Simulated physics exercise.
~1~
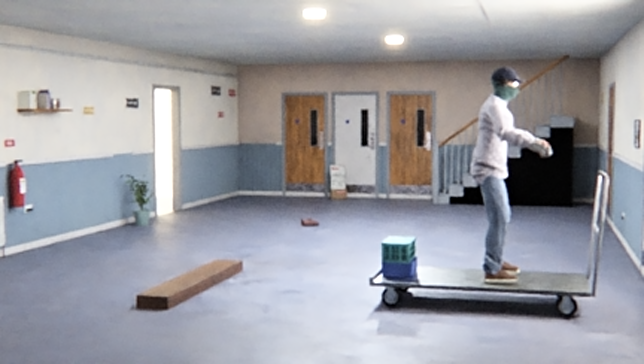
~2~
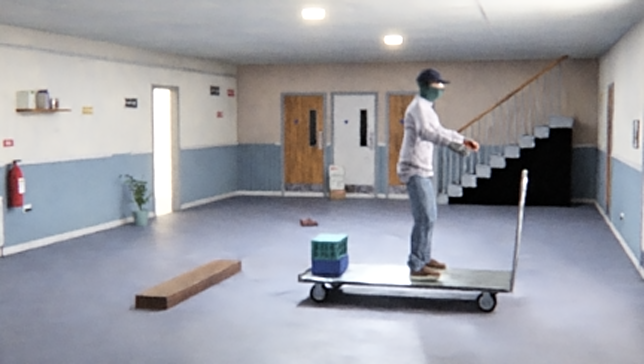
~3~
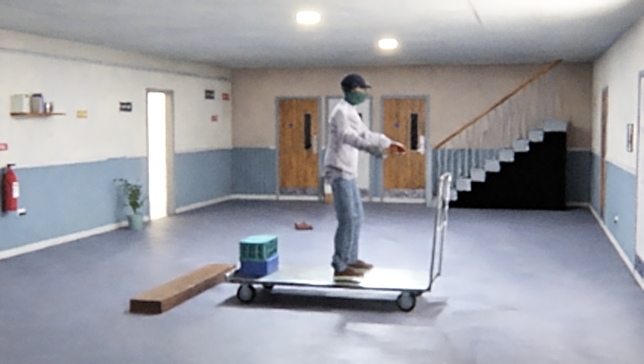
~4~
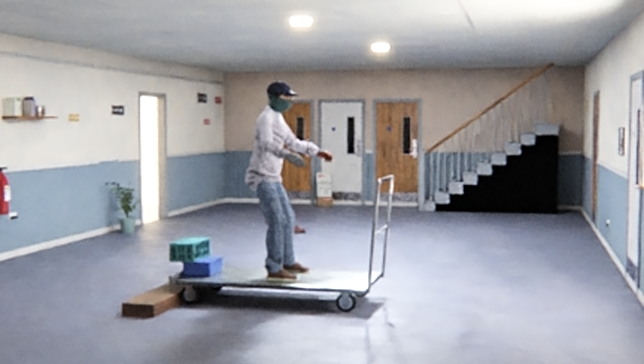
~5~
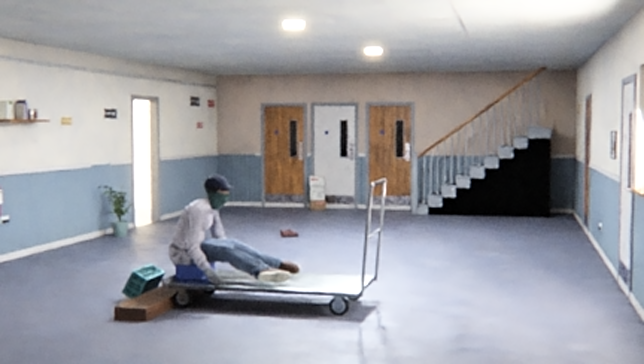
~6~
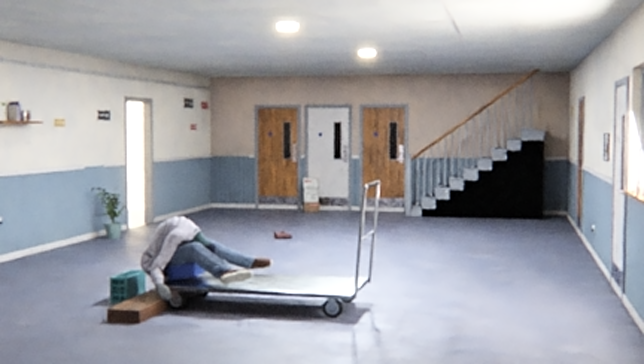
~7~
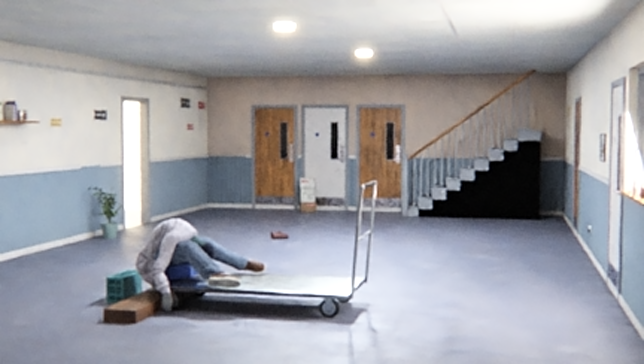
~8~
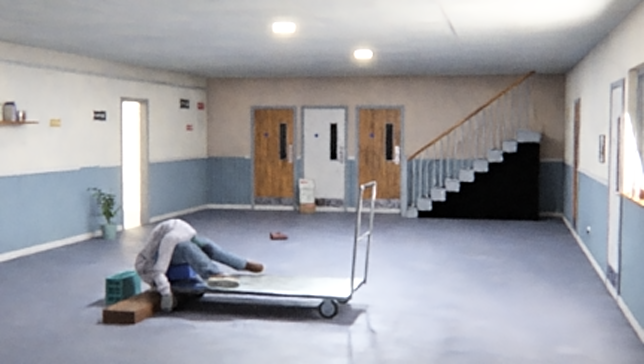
A worker in a cap stood on a flat trolley that rolled left across a hall until it jammed against a wooden beam, then toppled backwards and ended slumped limply over the front edge, the teal crate tipped off and the blue one still aboard.
